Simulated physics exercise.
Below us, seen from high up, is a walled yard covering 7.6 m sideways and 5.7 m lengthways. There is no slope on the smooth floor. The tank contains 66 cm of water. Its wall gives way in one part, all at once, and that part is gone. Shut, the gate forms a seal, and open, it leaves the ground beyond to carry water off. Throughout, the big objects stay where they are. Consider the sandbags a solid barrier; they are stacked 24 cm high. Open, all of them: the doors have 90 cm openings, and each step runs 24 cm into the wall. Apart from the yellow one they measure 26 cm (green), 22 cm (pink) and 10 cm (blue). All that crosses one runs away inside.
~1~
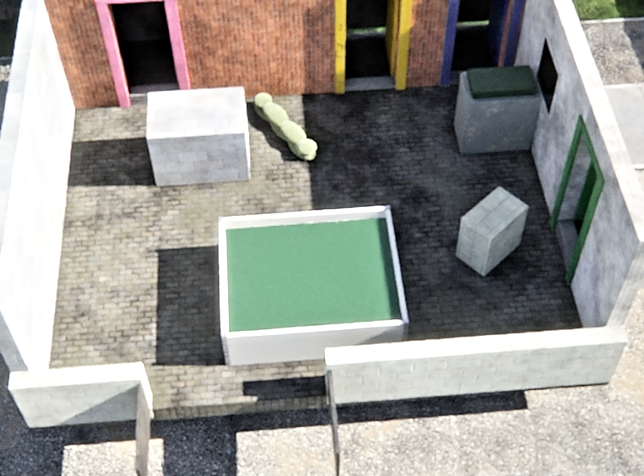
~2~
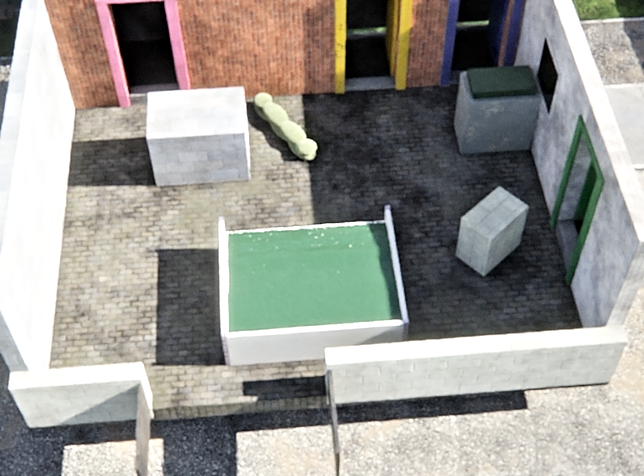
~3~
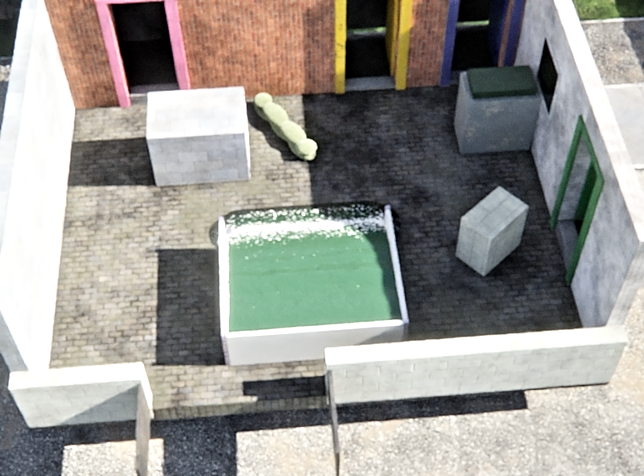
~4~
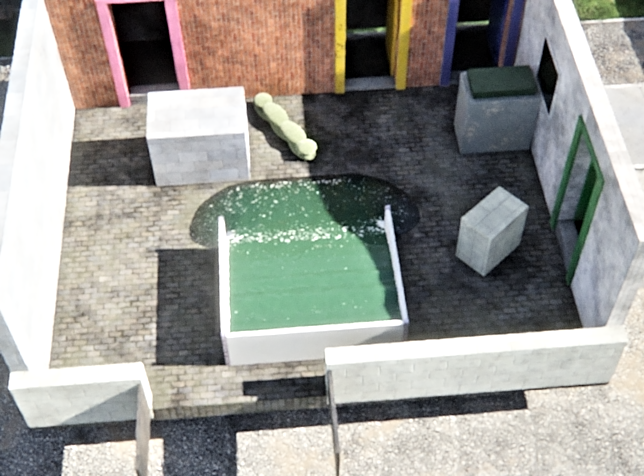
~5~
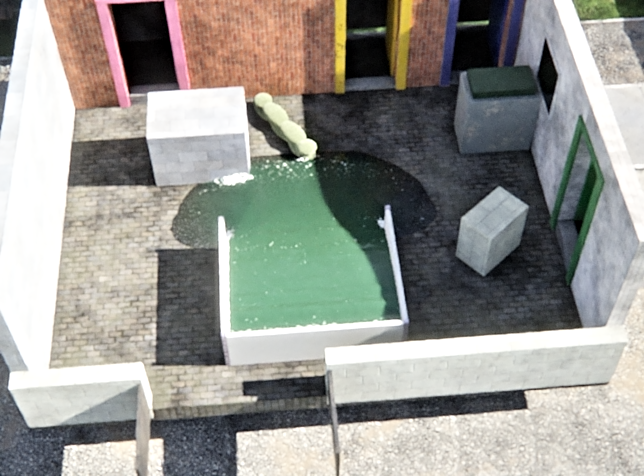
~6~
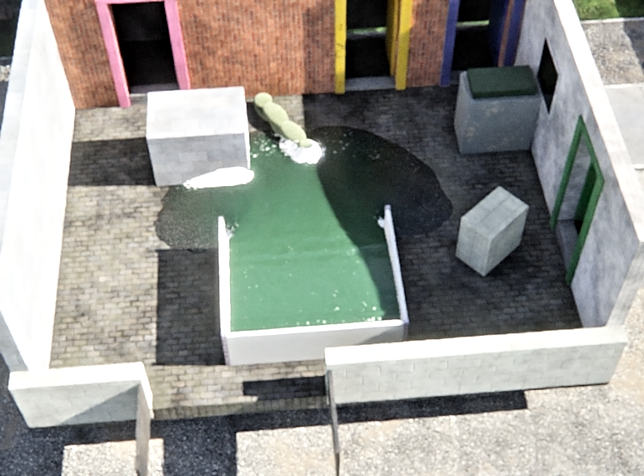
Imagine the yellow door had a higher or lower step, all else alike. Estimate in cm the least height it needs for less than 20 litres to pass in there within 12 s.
I would say 26 cm.
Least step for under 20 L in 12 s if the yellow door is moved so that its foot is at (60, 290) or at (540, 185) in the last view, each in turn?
Roughly 7.0 cm for the first and 8.5 cm for the second.
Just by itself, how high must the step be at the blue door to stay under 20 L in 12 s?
Blue: 20 cm.
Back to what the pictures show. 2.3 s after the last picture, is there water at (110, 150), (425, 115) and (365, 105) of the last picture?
In order: Soaked, soaked, soaked.
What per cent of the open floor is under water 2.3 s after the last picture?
Around 55 per cent of the floor.
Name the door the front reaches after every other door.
I'd say the green one.
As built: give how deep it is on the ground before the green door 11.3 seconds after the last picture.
The depth there is around 5.0 cm.
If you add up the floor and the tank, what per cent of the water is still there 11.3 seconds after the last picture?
Roughly 76 per cent of the water.
Then, 0.7 s after the last picture water covers 35 % of the floor, deepest (40 cm) near (312, 159); 17 cm at the yellow door, 16 litres in over its 7 cm step.
Then, 2.3 s after the last picture water covers 55 % of the floor, deepest (28 cm) near (277, 138); 23 cm at the yellow door, 223 litres in over its 7 cm step.
Then, 11.3 s after the last picture water covers 95 % of the floor, deepest (10 cm) near (65, 210); 5 cm at the yellow door, 359 litres in over its 7 cm step.
At the yellow door as built, the water peaked near 27 cm, 1.7 s after the last picture.
Run again over the same 12 s with other heights there, 46 litres in over 22.5 cm, 4 litres over 30.5 cm. The limit of 20 litres is kept from about 26 cm up.
